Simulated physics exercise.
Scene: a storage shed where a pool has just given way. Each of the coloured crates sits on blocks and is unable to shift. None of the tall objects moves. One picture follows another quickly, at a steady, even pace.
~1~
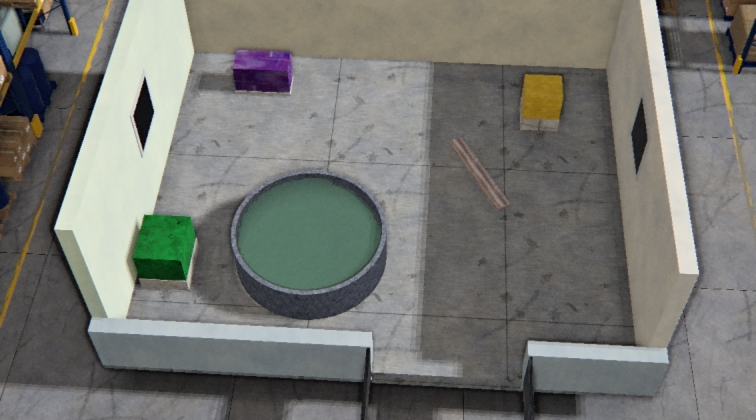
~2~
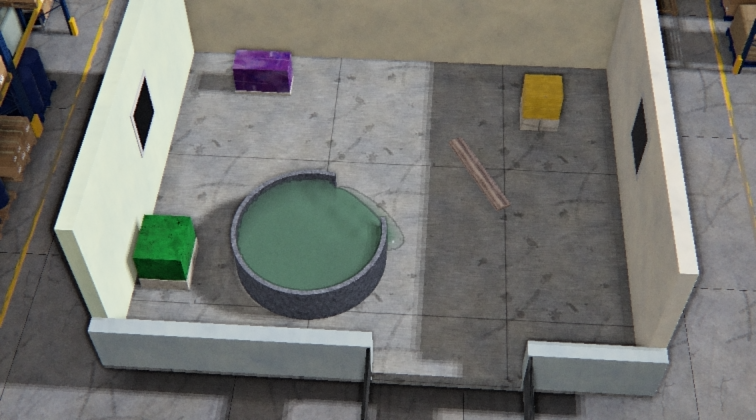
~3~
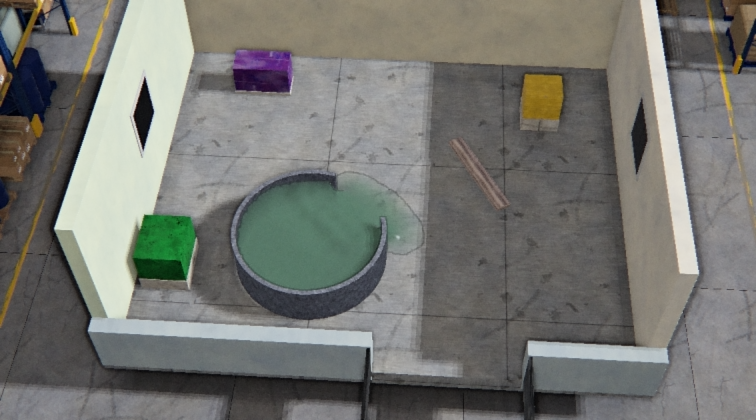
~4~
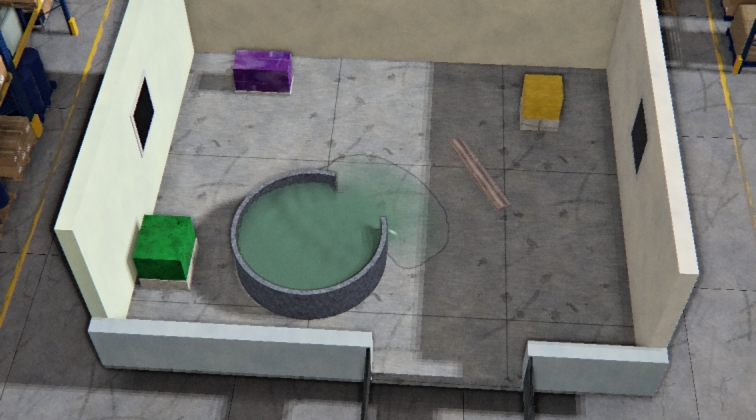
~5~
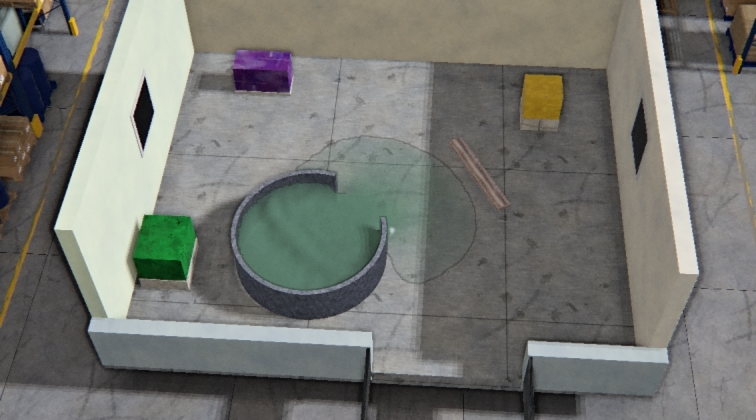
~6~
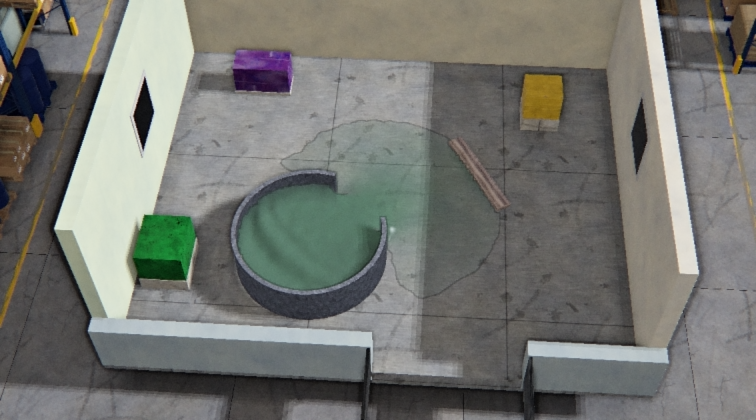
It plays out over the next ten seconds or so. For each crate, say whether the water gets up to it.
Green crate: No; purple crate: Yes; yellow crate: No.
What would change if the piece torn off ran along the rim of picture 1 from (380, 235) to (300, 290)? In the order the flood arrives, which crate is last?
Last: The one in purple.
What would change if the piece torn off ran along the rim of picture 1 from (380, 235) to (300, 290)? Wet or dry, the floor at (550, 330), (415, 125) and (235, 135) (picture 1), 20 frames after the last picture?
Drenched; spared; spared.
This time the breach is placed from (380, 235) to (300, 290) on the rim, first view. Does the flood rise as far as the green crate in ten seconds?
I'd say the green crate is untouched.
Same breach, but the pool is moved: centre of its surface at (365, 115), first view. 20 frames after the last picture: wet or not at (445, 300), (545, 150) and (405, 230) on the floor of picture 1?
As listed: Dry, covered, free of water.
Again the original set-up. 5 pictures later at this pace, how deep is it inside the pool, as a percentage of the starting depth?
Near 68 in a hundred.
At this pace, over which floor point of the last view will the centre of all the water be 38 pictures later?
I'd say near (444, 173).
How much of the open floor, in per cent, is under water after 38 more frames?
I'd estimate some 65 per cent.
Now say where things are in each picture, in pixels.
The round tank at (309, 232) is whole and still, in the first picture.
Water pours out on the round tank's far side and has run to (396, 244), in the second picture.
The front is at (415, 242), out from the gap on the round tank's far side, in the third picture.
The front is at (349, 159), out from the gap on the round tank's far side, in the fourth picture.
Water pours out on the round tank's far side and has run to (468, 206), in the fifth picture.
Water pours out on the round tank's far side and has run to (445, 140), in the sixth picture.
A moment on, water covers 30 % of the floor; the green crate not reached, the purple crate not reached, the yellow crate water round its plinth.
Next, water covers 45 % of the floor; the green crate not reached, the purple crate water round its plinth, the yellow crate water round its plinth.
Then, water covers 50 % of the floor; the green crate not reached, the purple crate water round its plinth, the yellow crate water round its plinth.
Later, water covers 65 % of the floor; the green crate not reached, the purple crate water round its plinth, the yellow crate water round its plinth.
In the end, water covers 90 % of the floor; the green crate stayed above the water, the purple crate was topped, the yellow crate stayed above the water.
